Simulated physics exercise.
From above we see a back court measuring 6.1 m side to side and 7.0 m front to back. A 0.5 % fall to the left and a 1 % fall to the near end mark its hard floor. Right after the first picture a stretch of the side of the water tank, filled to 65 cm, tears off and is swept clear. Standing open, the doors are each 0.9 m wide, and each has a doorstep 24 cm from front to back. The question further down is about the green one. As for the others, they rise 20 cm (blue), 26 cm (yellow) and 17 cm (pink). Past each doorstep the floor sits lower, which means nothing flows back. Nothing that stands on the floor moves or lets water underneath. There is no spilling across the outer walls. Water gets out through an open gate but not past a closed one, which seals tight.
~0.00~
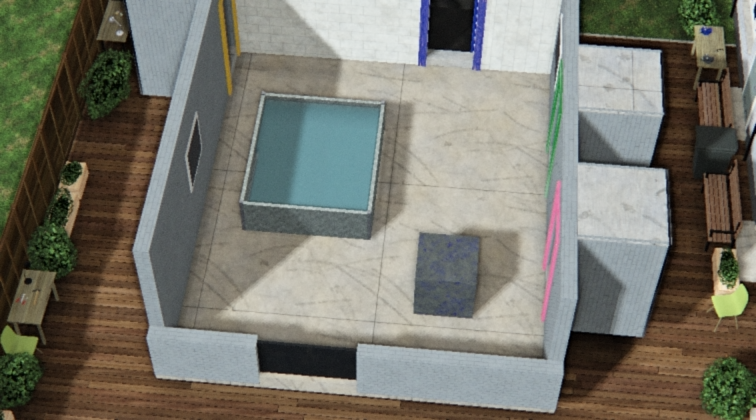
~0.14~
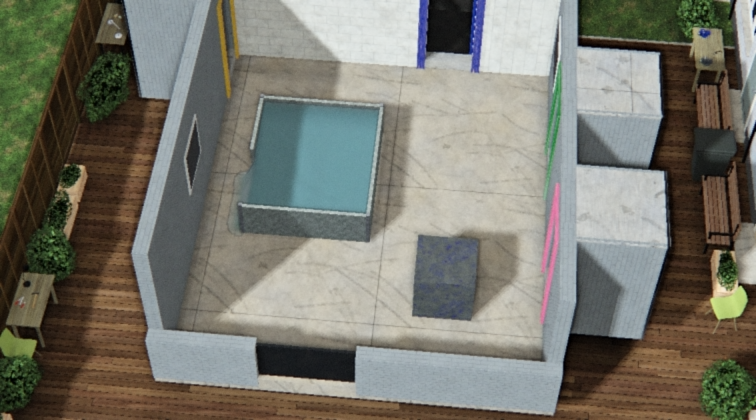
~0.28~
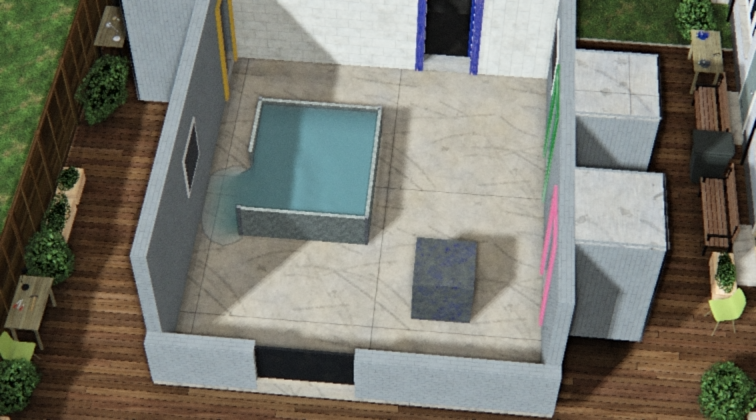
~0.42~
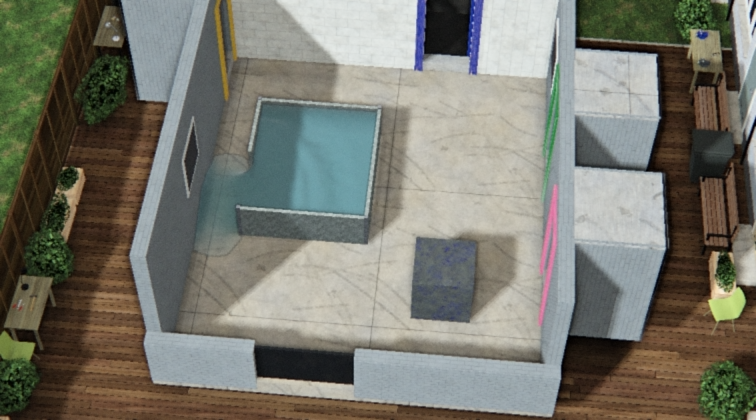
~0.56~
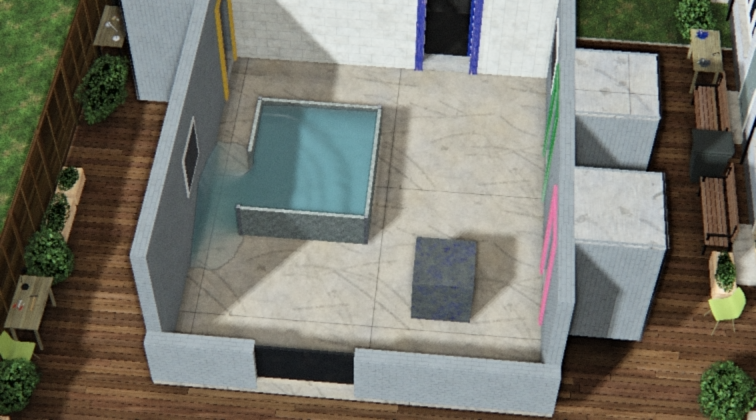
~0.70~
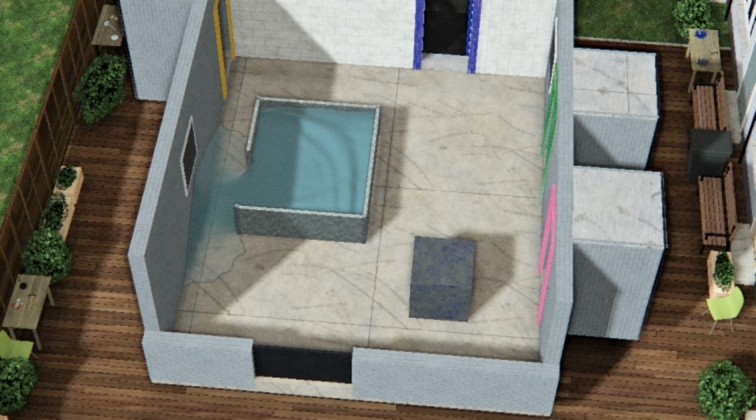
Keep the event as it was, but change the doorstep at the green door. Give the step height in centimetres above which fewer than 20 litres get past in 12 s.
7 cm.
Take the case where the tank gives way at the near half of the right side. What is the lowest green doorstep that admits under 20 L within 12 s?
It needs to be about 18 cm high.
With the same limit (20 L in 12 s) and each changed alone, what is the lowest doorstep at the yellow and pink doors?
About 25 cm at yellow and about 8.0 cm at pink.
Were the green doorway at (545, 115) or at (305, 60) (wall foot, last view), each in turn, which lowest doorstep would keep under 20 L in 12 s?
Roughly 9.0 cm for the first and 11.5 cm for the second.
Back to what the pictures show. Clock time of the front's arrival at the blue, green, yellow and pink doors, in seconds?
Arrival times - blue: 3.4 s; green: 5.0 s; yellow: 1.2 s; pink: 4.0 s.
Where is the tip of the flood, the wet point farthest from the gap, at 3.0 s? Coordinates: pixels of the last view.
I'd put the front's tip around (474, 386).
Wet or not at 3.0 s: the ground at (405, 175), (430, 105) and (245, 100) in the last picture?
1: Unwetted; 2: Unwetted; 3: Awash.
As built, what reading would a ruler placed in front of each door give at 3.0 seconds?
Depths in cm - blue: 0, green: 0, yellow: 20, pink: 0.
After 1.4 s water covers 20 % of the floor, deepest (57 cm) near (211, 207); it has not reached the green door.
After 3.0 s water covers 40 % of the floor, deepest (40 cm) near (233, 61); it has not reached the green door.
After 12.0 s water covers 95 % of the floor, deepest (14 cm) near (353, 376); 8 cm at the green door, 0 litres in over its 22 cm doorstep.
At the green door as built, the water arrived by 5.3 s and peaked near 11 cm at 6.0 s.
Run again over the same 12 s with other heights there, 33 litres in over 6 cm, 10 litres over 8 cm. The limit of 20 litres is kept from about 7 cm up.
